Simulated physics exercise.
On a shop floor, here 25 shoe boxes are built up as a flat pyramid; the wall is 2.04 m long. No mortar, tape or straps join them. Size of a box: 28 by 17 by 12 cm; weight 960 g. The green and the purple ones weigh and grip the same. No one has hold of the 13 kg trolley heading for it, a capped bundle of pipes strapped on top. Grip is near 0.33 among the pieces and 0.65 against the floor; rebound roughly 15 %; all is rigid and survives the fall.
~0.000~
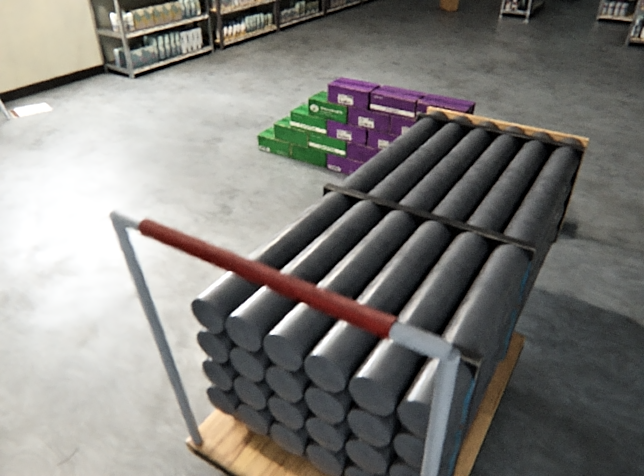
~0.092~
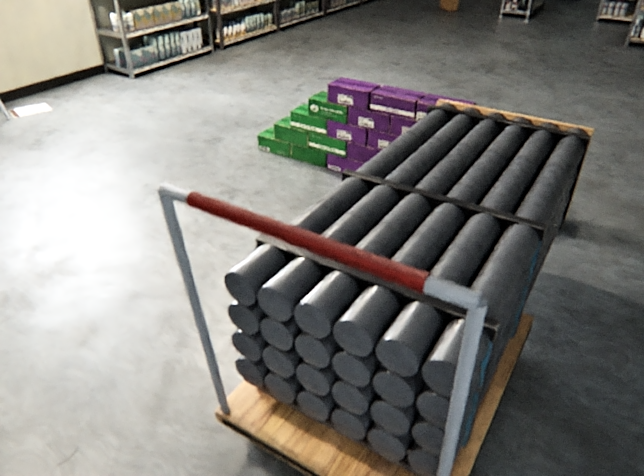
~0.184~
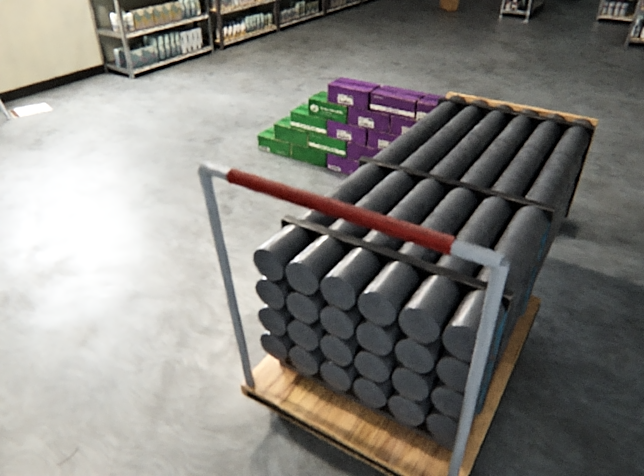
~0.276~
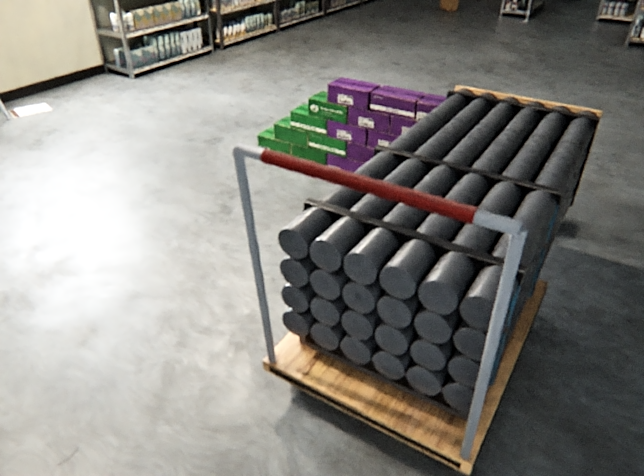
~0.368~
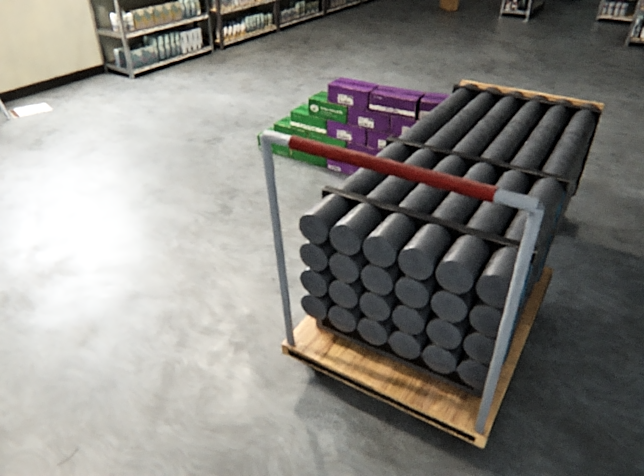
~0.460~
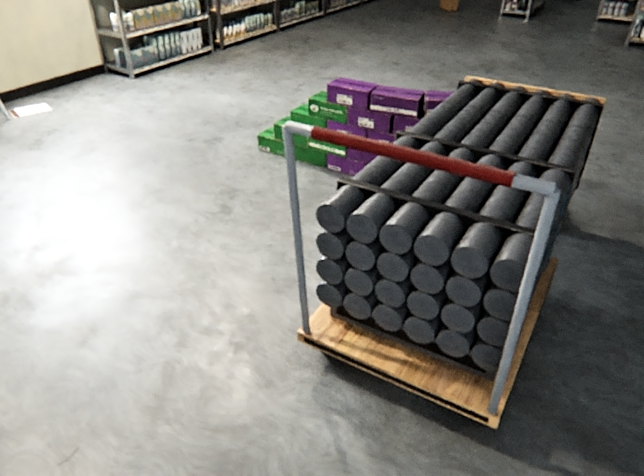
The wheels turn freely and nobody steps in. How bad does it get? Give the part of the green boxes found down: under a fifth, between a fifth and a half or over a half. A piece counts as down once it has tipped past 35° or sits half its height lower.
It comes to fewer than one in five.
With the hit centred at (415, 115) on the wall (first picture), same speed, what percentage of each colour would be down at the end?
In that case green 10, purple 70 per cent.
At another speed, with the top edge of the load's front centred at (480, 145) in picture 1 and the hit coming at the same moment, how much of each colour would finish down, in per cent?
In that case green 10, purple 40 per cent.
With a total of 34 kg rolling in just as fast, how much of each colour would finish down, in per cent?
In that case green 10, purple 40 per cent.
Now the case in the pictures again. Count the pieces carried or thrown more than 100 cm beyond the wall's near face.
About 0.
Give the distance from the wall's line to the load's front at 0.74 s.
Roughly 35 cm.
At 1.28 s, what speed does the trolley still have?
About 0.5 m/s.
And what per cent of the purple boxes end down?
By colour: Purple 40 per cent.
Around 0.74 s, load 37 cm past the wall's line, still rolling; none of the 8 green boxes down (4 of 25 in all colours); top green box unmoved.
Around 1.28 s, load 75 cm past the wall's line, still rolling; none of the 8 green boxes down (6 of 25 in all colours); top green box unmoved.
Finally (2.4 s), load 85 cm past the wall's line, still rolling; 1 of the 8 green boxes down (8 of 25 in all colours); top green box unmoved; top purple box unmoved. That is 12 per cent. Seen by the last camera, middles, top green box near (334, 107), top purple box near (353, 93).
